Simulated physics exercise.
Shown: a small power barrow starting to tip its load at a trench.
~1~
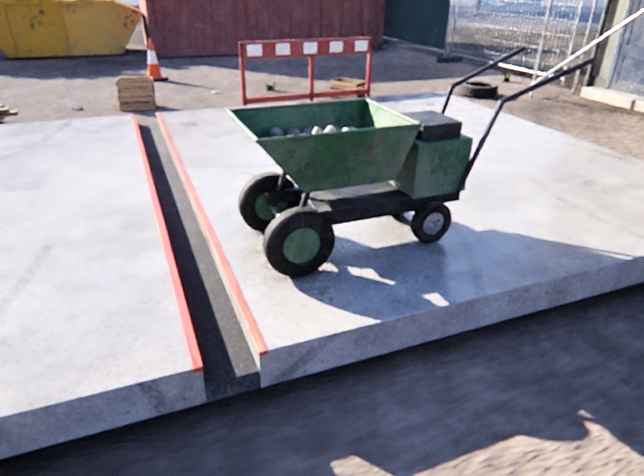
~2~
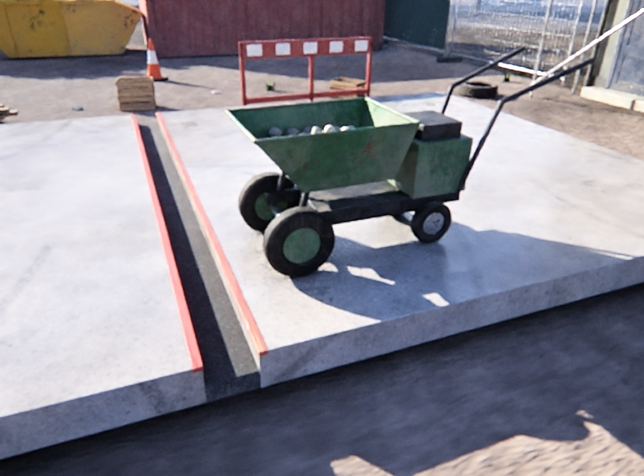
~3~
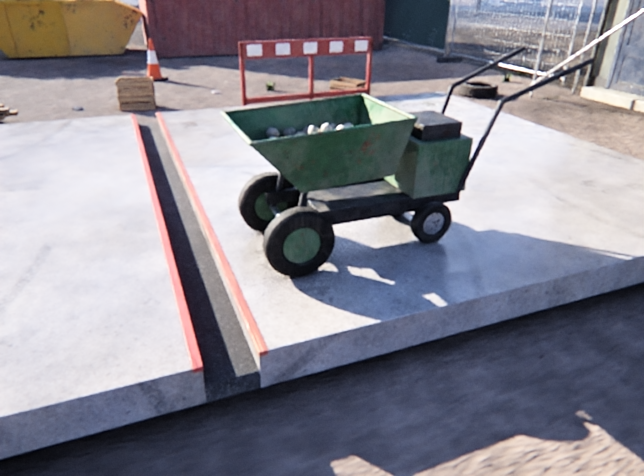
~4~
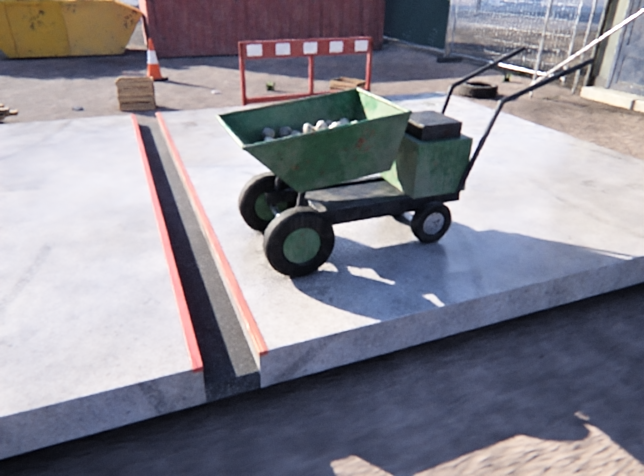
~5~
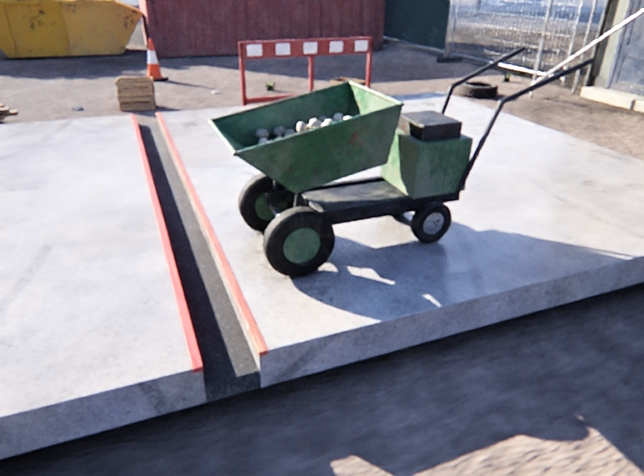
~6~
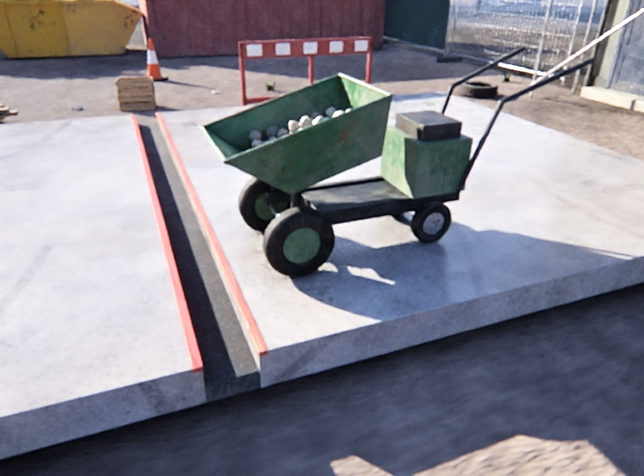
In this clip, a small green power barrow loaded with rounded stones stands still on a concrete slab beside a narrow, red-edged trench, while its skip gradually tilts forward to the left, its rear rising away from the chassis.
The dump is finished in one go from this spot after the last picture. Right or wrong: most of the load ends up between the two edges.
Wrong.
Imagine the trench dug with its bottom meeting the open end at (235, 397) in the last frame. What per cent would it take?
0 %.
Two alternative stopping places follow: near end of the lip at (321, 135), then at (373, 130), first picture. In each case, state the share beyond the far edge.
Try 1: 10 %. Try 2: 0 %.
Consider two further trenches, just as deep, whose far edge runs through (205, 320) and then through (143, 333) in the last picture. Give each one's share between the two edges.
Roughly 0 per cent, then roughly 70 per cent.
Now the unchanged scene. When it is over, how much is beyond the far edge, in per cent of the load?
Roughly 85 per cent of the load.
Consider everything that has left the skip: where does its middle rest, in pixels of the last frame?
At about (131, 271), give or take.
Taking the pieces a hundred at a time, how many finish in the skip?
That comes to about 10 per cent or so.
Shortly afterwards, skip tipped steeply; the whole lot in the skip.
Next, skip tipped right over; all but a few in the skip; a little beyond it.
Some moments later, skip tipped right over; near a quarter in the skip; the bulk beyond it.
In the end, skip tipped right over; a little in the skip; only a few in or heaped over the trench; the bulk beyond it.
